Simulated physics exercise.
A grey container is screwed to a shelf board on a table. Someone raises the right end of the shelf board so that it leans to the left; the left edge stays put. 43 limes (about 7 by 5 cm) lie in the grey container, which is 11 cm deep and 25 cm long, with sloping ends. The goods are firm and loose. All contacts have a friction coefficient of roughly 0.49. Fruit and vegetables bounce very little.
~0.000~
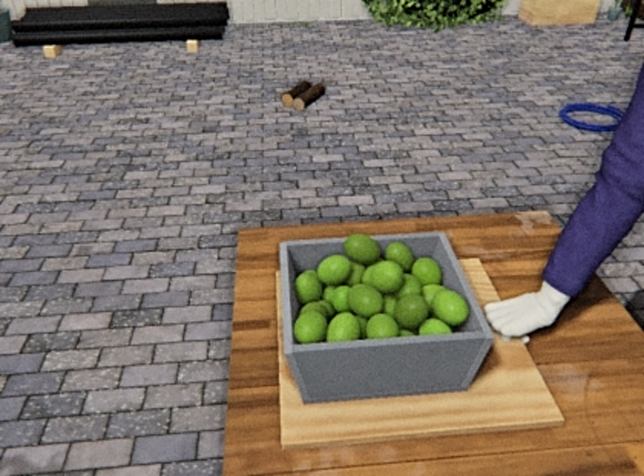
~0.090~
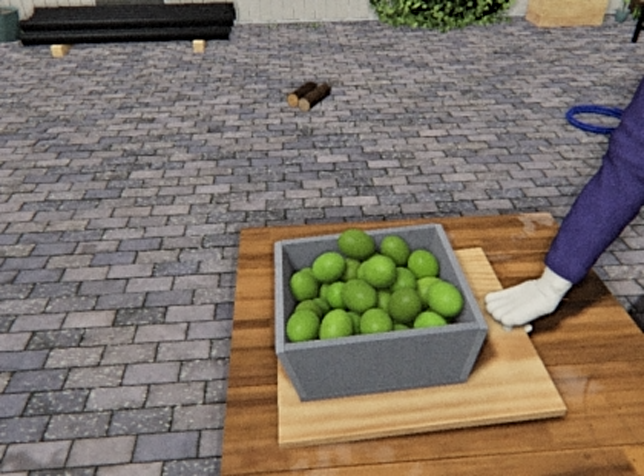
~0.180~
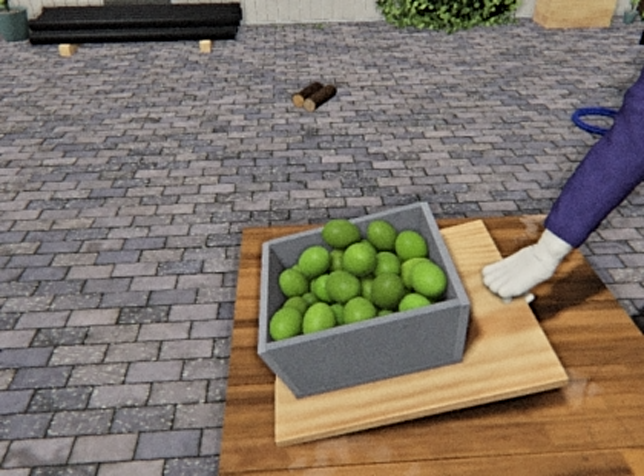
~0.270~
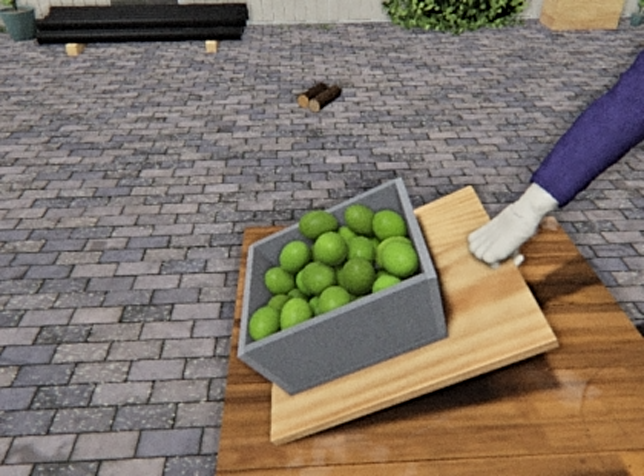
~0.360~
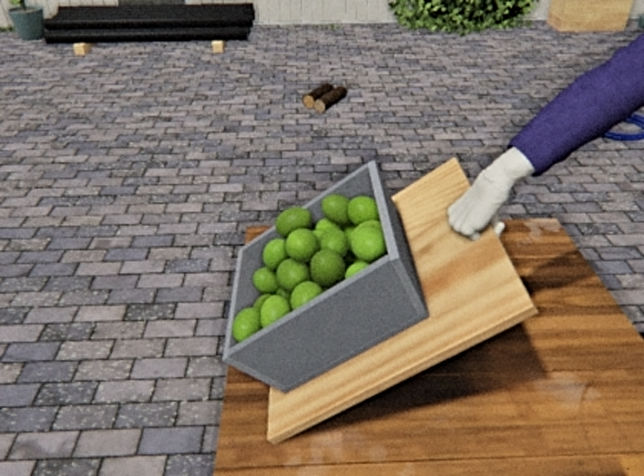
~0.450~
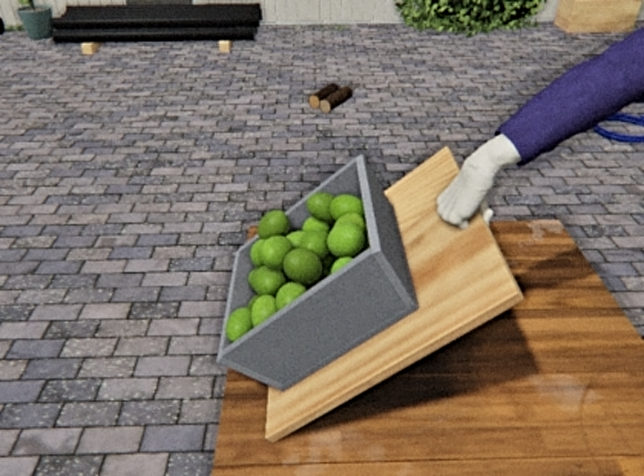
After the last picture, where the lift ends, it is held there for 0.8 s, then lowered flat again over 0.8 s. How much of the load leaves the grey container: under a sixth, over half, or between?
Fewer than one in six of the limes leave the grey container.
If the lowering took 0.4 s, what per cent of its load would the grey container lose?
In that case grey container 0 per cent.
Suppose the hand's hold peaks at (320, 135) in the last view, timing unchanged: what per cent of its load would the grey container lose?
In that case grey container 70 per cent.
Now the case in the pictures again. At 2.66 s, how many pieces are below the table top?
Roughly 2.
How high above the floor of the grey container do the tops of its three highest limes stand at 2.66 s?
About 14 cm.
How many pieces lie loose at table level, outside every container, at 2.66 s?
About 0.
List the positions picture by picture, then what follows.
In the first picture (each is followed by its nearest rim corner in this view; the camera moves round a little), grey container, (293, 348); 0° from level; none out.
In the second picture, grey container, (284, 347); 4° from level.
In the third picture, grey container, (266, 347); 14° from level.
In the fourth picture, grey container, (244, 350); 27° from level.
In the fifth picture, grey container, (228, 353); 37° from level.
In the sixth picture, grey container, (221, 354); 41° from level; none out.
After 0.80 s, tilt 41°; grey container 42 in, 1 out.
After 1.24 s, tilt 41°; grey container 41 in, 2 out.
After 1.86 s, tilt 6°; grey container 41 in, 2 out.
Final count (at 2.66 s), grey container 41 in, 2 out. Asked share, 2 of 43, 5 per cent.
